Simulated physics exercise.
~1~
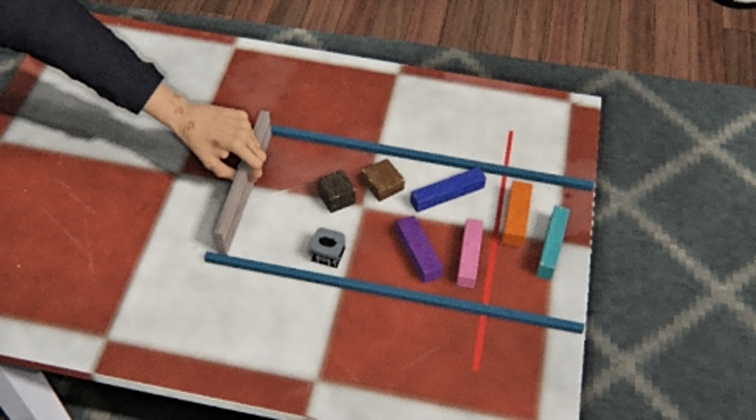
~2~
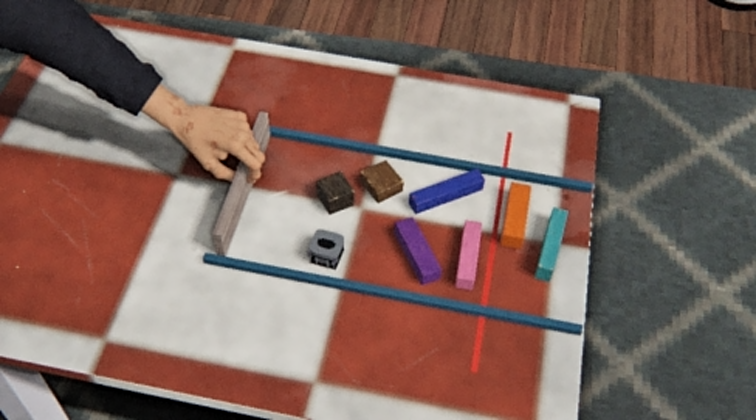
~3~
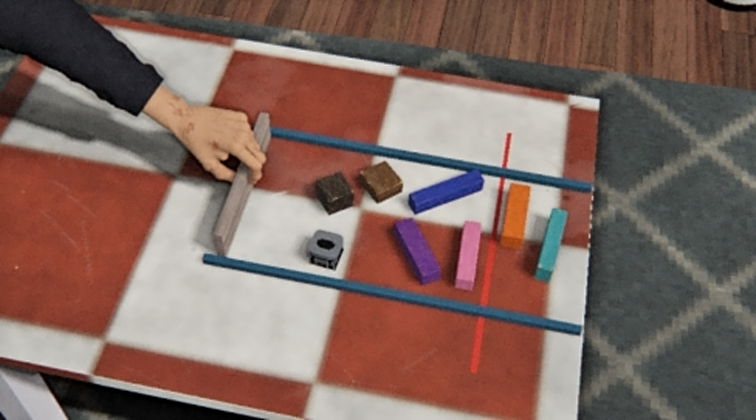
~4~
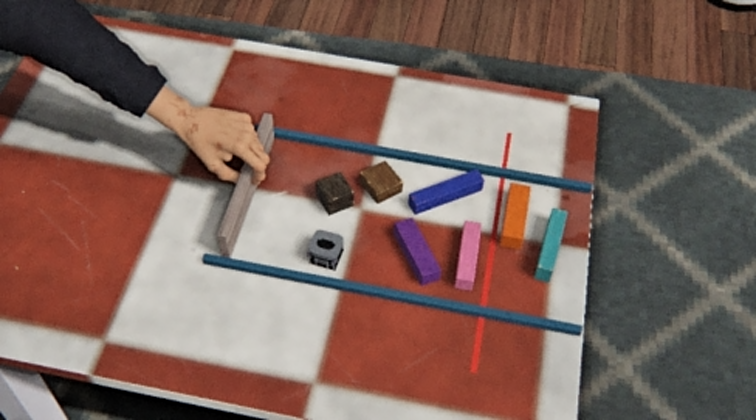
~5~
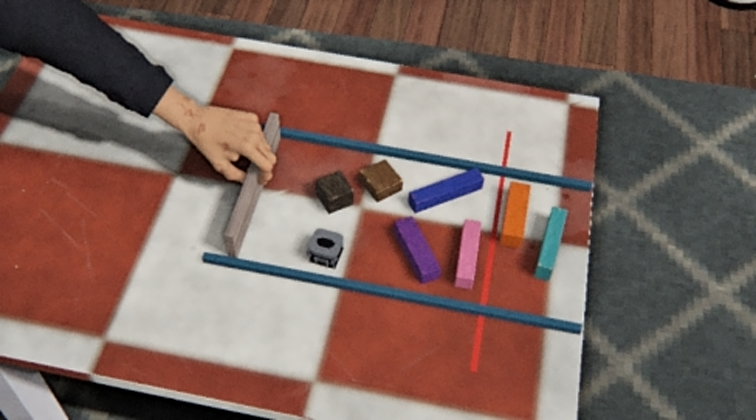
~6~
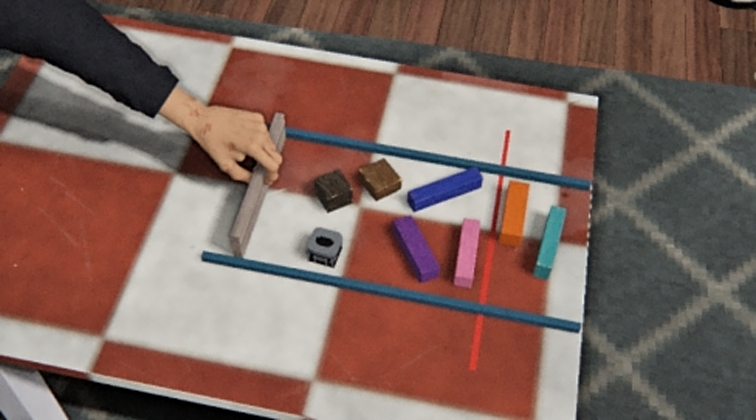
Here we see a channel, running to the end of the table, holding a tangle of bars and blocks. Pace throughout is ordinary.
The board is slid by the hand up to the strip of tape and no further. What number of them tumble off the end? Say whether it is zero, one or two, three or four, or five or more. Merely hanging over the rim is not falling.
Dropped: Not a single one.
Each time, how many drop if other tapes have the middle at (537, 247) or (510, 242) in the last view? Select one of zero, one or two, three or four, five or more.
In order: Either one or two, then either one or two.
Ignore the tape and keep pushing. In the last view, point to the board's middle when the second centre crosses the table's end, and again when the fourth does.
I'd say close to (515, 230), then close to (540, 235).
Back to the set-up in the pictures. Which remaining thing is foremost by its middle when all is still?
That would be the turquoise bar.
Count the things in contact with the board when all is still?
The answer is 3.
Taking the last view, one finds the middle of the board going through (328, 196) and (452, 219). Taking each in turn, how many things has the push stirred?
Counts: 2 / 7.
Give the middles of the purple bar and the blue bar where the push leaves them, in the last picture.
(527, 279), and the other (552, 206).
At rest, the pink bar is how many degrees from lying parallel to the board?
Out of line by around 25°.
A little later, none off yet; turquoise bar at rest near (550, 242); orange bar at rest near (514, 213); pink bar at rest near (467, 252).
Next, none off yet; turquoise bar at rest near (552, 244); orange bar shifted a little near (535, 221); pink bar shifted a little near (507, 257).
When it is over, the number that fall off is zero.
